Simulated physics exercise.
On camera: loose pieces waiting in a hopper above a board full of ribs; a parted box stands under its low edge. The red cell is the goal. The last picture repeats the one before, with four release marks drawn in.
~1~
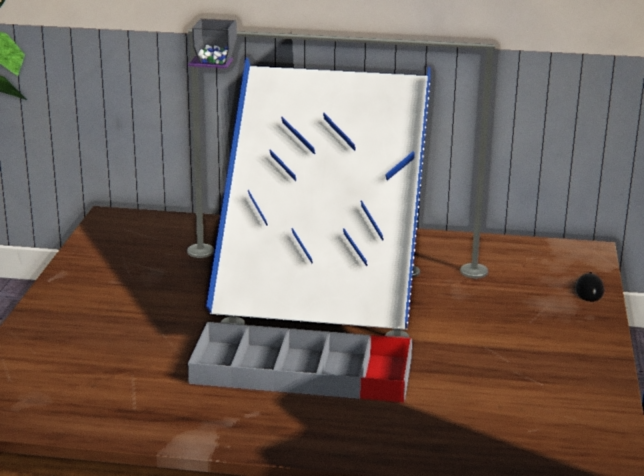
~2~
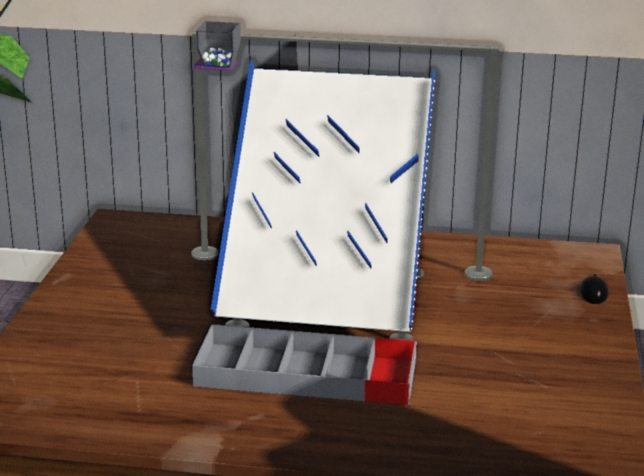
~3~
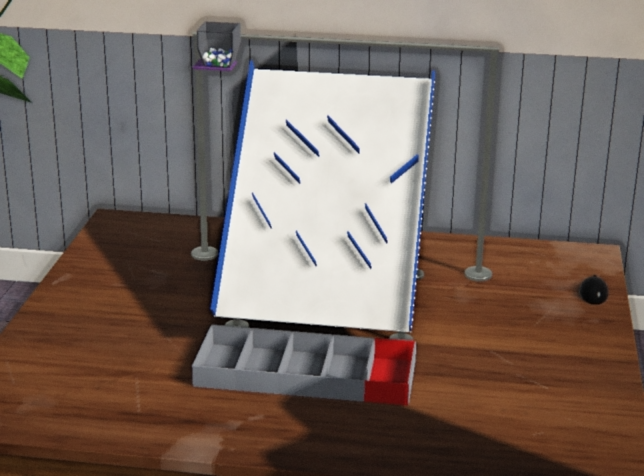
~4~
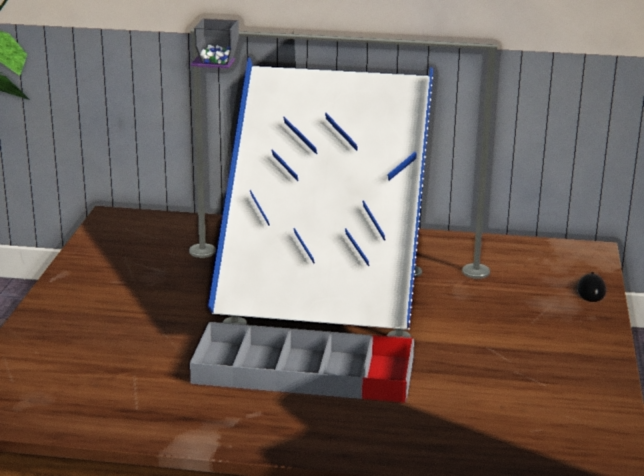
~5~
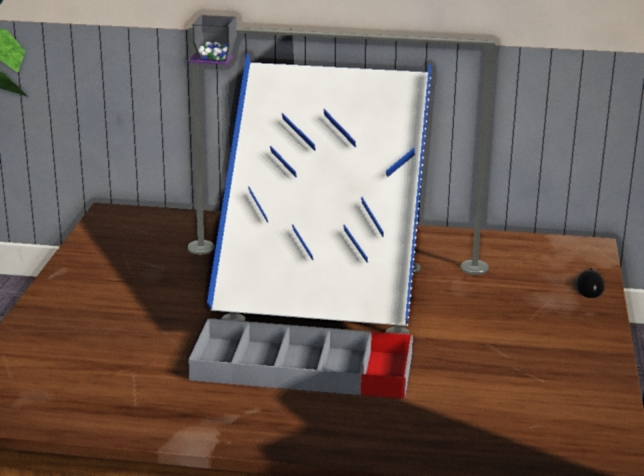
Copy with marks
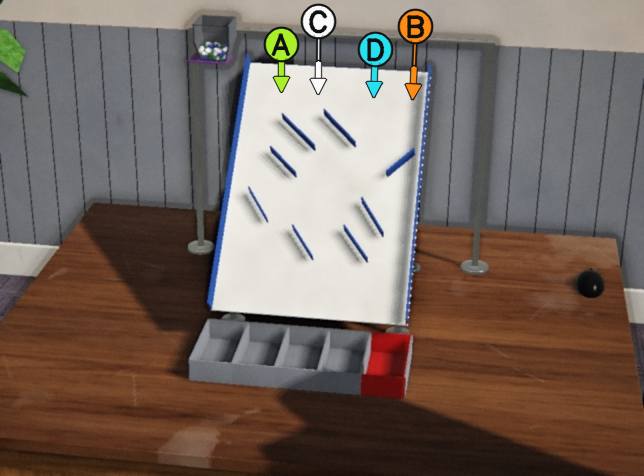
In this clip, a small hopper of pale pieces sits above a tilted white board with blue angled ribs, and a gray divided box with one red cell stands below; nothing moves except a slight shift of the view.
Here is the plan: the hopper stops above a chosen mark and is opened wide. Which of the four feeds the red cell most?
Mark D.
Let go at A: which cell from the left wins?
The first.
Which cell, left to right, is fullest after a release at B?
The fifth from the left.
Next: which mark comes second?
It is B.
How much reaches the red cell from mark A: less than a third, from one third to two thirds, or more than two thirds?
It is less than a third.
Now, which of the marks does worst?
That is mark A.
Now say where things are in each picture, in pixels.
In the first frame, hopper at (216, 56), jelly beans, door shut.
In the second frame, ribs (286, 119) to (318, 151), (327, 115) to (359, 147), (274, 152) to (299, 178).
In the third frame, ribs (390, 177) to (418, 155), (252, 192) to (270, 223), (365, 203) to (387, 238).
In the fourth frame, ribs (294, 228) to (313, 259), (345, 228) to (368, 261).
In the fifth frame, red cell at (383, 385), number 5 of 5 from the left.
On the marked copy, mark A meets the board at (281, 86); mark B meets the board at (412, 93); mark C meets the board at (318, 88); mark D meets the board at (373, 91).
Choosing A, a small part in the red cell, most in other cells, a small part outside the box.
Choosing B, about half in the red cell, about half in other cells, a stray few held on the board.
Choosing C, about a third in the red cell, about half in other cells, a small part outside the box.
Choosing D, most in the red cell, a small part in other cells.
